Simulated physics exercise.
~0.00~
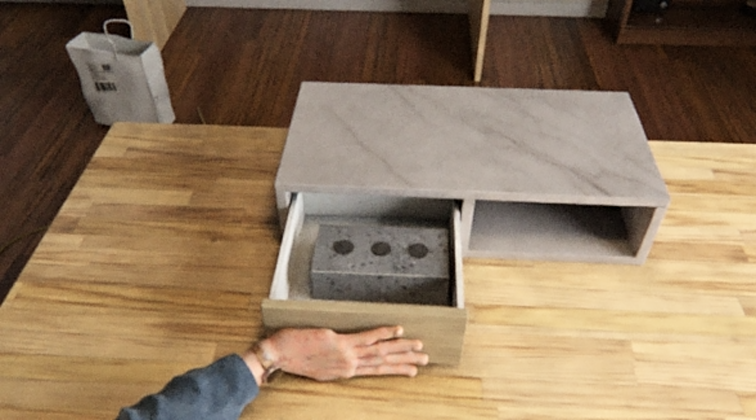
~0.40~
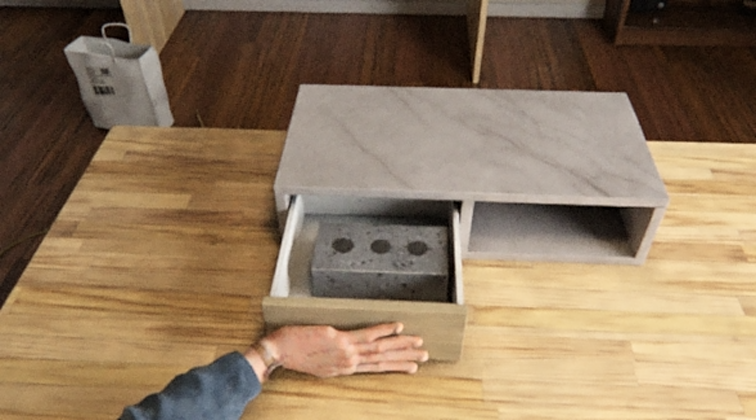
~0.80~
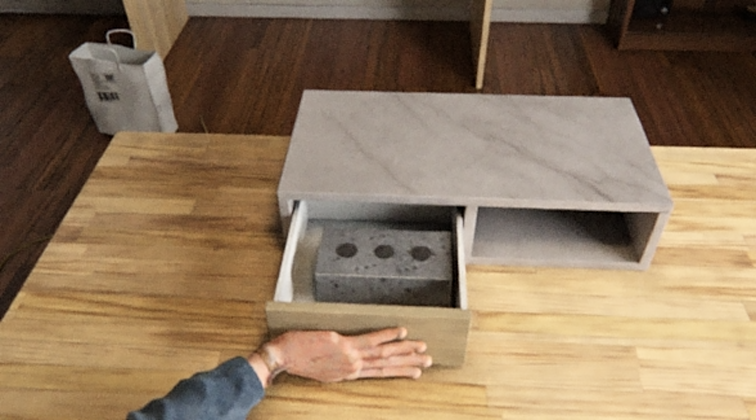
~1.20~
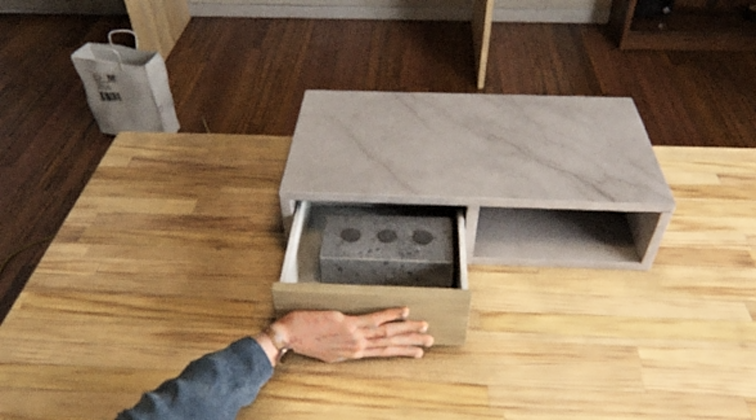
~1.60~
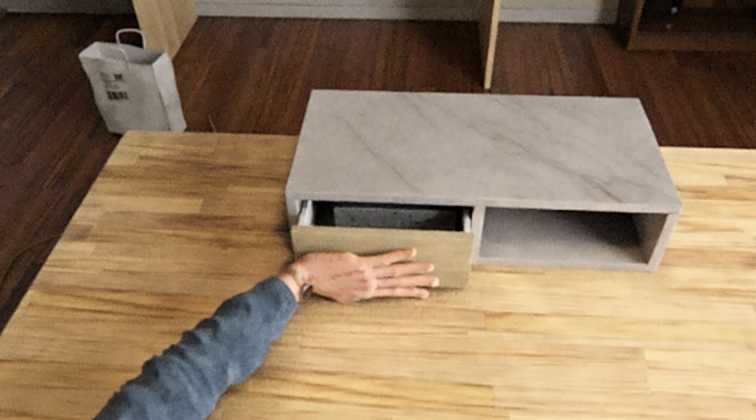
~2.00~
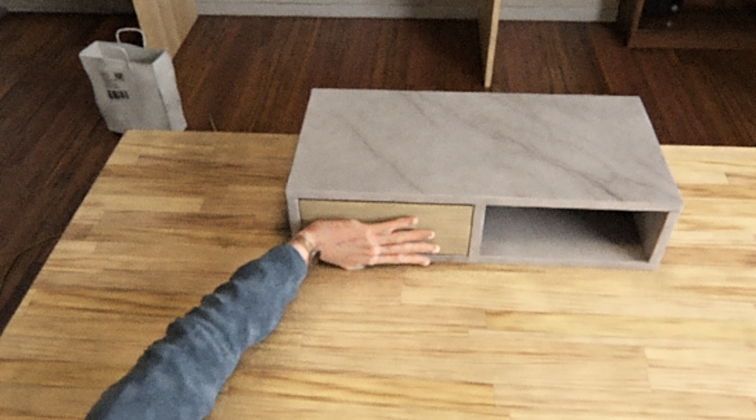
A grey brick with three dark holes sits in an open, wood-fronted drawer on the left side of a low, pale grey marble-patterned cabinet. The cabinet rests on a light wooden tabletop, seen from above and in front by a slightly swaying camera, with an empty compartment at right and a white paper bag on the dark floor at upper left. A hand in a blue-grey sleeve lies against the drawer front, barely moving at first. It then pushes the drawer inward, carrying the brick out of sight under the top. Finally the drawer is shut flush, with the hand still on its front.
